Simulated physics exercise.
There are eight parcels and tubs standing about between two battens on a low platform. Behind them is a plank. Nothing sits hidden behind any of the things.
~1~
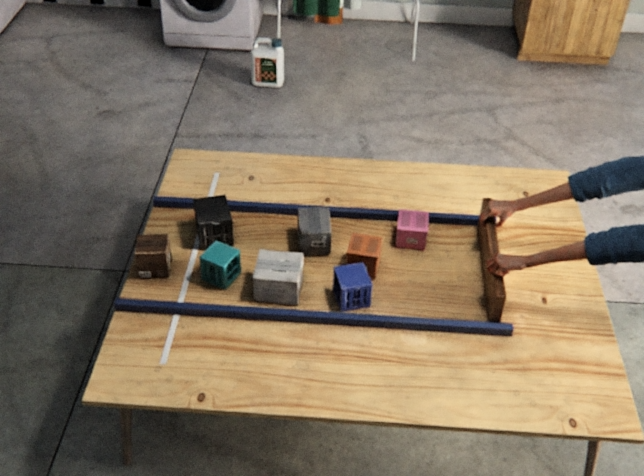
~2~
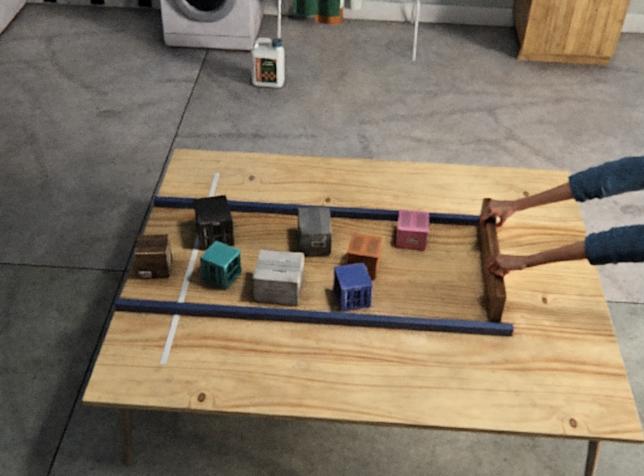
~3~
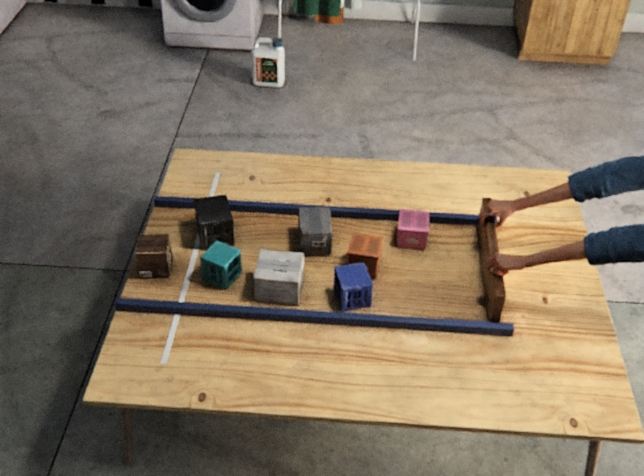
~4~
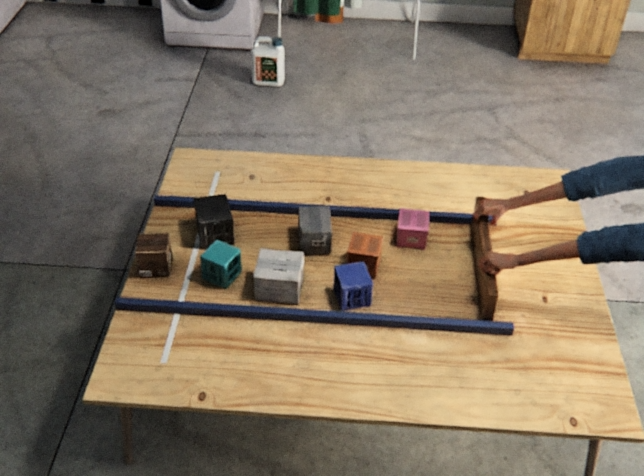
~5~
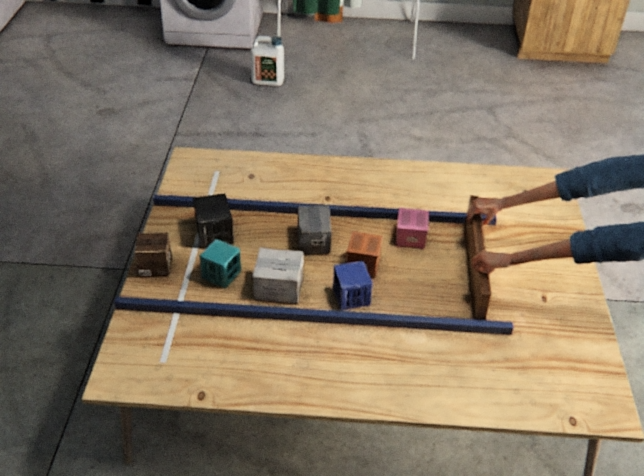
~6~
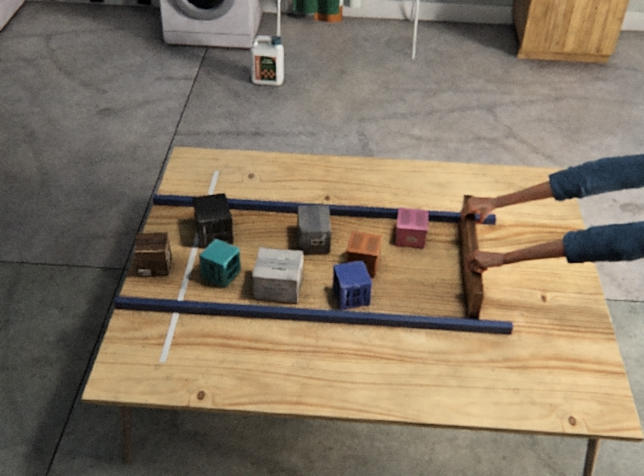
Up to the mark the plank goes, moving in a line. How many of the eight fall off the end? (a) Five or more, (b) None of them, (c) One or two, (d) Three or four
(d) Three or four.
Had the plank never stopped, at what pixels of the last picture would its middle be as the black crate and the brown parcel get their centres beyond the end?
The middle is at (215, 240) when it's the black crate, and at (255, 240) when it's the brown parcel.
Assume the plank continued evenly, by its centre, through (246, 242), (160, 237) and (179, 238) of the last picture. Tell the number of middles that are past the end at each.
1; 5; 5.
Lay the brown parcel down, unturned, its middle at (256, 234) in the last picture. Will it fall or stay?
In this case the brown parcel does not stay.
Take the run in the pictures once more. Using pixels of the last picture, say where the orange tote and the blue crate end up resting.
Orange tote at (177, 244), blue crate at (169, 271).
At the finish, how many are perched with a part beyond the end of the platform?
You'd get 2.
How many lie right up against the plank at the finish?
The count comes out at 3.
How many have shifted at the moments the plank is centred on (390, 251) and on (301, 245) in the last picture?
At first I count 1, and then 6.
A little later, none off yet; brown parcel at rest near (153, 255); black crate at rest near (213, 220); turquoise crate at rest near (220, 263).
Next, none off yet; brown parcel at rest near (153, 255); black crate shifted a little near (208, 220); turquoise crate shifted about its own width near (195, 261).
When it is over, the number that fall off is three or four; down, turquoise crate, black crate and brown parcel.
